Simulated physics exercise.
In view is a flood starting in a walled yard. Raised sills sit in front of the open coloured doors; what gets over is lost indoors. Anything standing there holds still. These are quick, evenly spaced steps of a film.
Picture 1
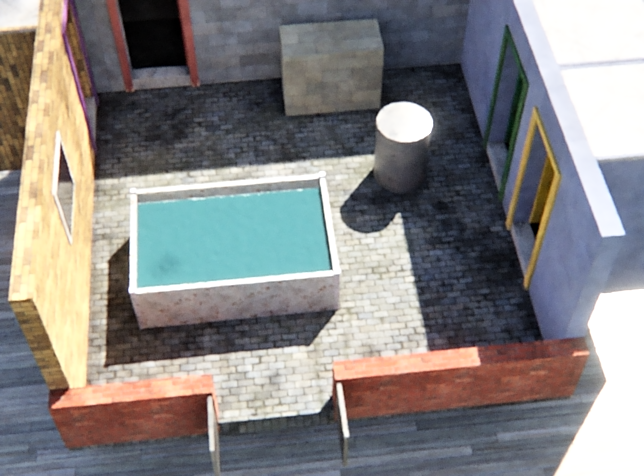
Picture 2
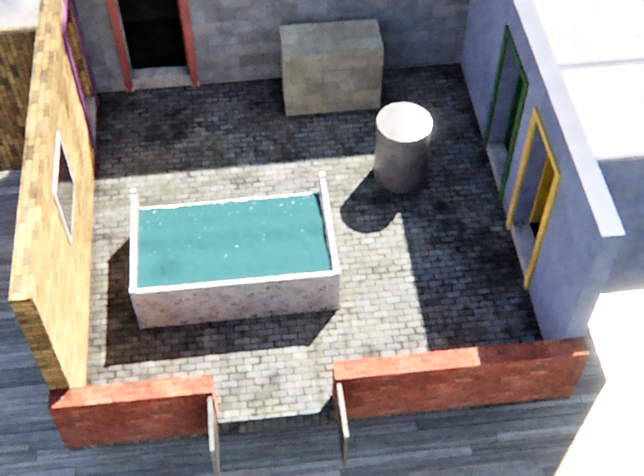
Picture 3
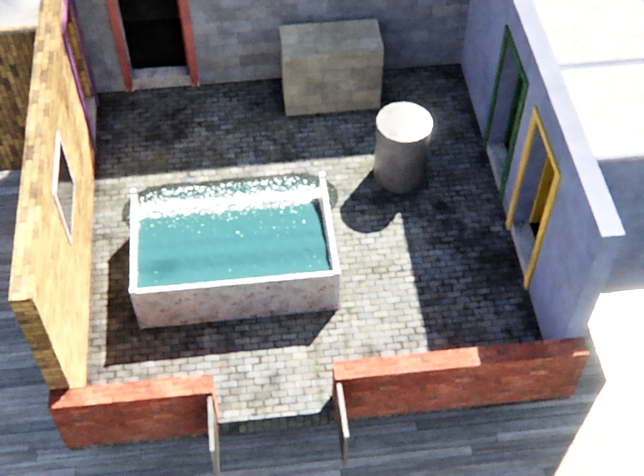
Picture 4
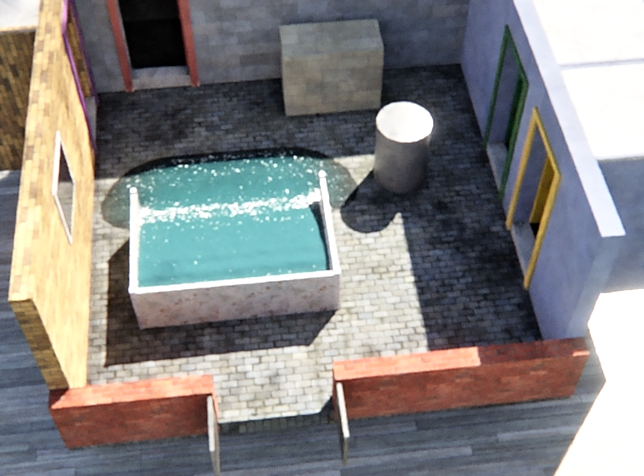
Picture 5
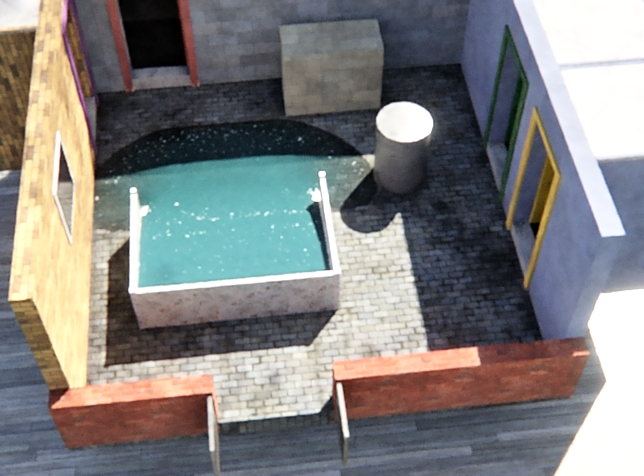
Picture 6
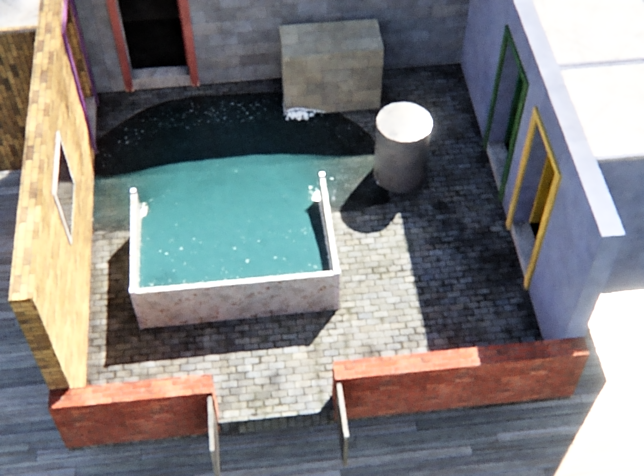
Teal water pouring from the open far side of a rectangular tank and spreading across the paving of a walled yard.
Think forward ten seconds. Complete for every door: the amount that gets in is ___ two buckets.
Yellow door: At most; green door: At most; purple door: More than; red door: More than.
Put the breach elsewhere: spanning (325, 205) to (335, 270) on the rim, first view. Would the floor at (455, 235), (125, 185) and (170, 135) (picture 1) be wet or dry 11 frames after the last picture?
The first spot is soaked, the second spared and the third spared.
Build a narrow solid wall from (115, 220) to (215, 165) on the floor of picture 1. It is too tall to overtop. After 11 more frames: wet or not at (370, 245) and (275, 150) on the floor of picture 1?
Result, in order: Bone-dry / swamped.
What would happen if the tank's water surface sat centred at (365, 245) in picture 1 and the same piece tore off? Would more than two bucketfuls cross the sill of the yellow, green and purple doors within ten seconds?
Well, the yellow door remains below, the green door tops the threshold, and the purple door tops the threshold.
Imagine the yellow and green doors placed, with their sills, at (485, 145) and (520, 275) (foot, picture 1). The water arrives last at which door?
Answer: The one in green.
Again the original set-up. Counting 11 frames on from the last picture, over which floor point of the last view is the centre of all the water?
The centre of mass sits at about (228, 161).
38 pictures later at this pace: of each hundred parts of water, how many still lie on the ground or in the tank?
My estimate is some 92 percent.
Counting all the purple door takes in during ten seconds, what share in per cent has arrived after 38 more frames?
My estimate: Close to 100 per cent.
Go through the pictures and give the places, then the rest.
In the first frame, still water in the tank at (232, 235).
In the second frame, the front is at a hidden place, out from the gap on the tank's far side.
In the third frame, the front is at (128, 214), out from the gap on the tank's far side.
In the fourth frame, the front is at (111, 200), out from the gap on the tank's far side.
In the fifth frame, the front is at (103, 172), out from the gap on the tank's far side.
In the sixth frame, water pours out on the tank's far side and has run to (157, 109).
A moment on, water covers 40 % of the floor; the yellow door not reached, the green door not reached, the purple door wet at the sill, nothing in, the red door over two buckets in.
Next, water covers 45 % of the floor; the yellow door not reached, the green door not reached, the purple door under two buckets in, the red door far over two buckets in.
Then, water covers 55 % of the floor; the yellow door wet at the sill, nothing in, the green door wet at the sill, nothing in, the purple door over two buckets in, the red door far over two buckets in.
Later, water covers 95 % of the floor; the yellow door wet at the sill, nothing in, the green door wet at the sill, nothing in, the purple door over two buckets in, the red door far over two buckets in.
In the end, water covers 95 % of the floor; the yellow door wet at the sill, nothing in, the green door wet at the sill, nothing in, the purple door over two buckets in, the red door far over two buckets in.
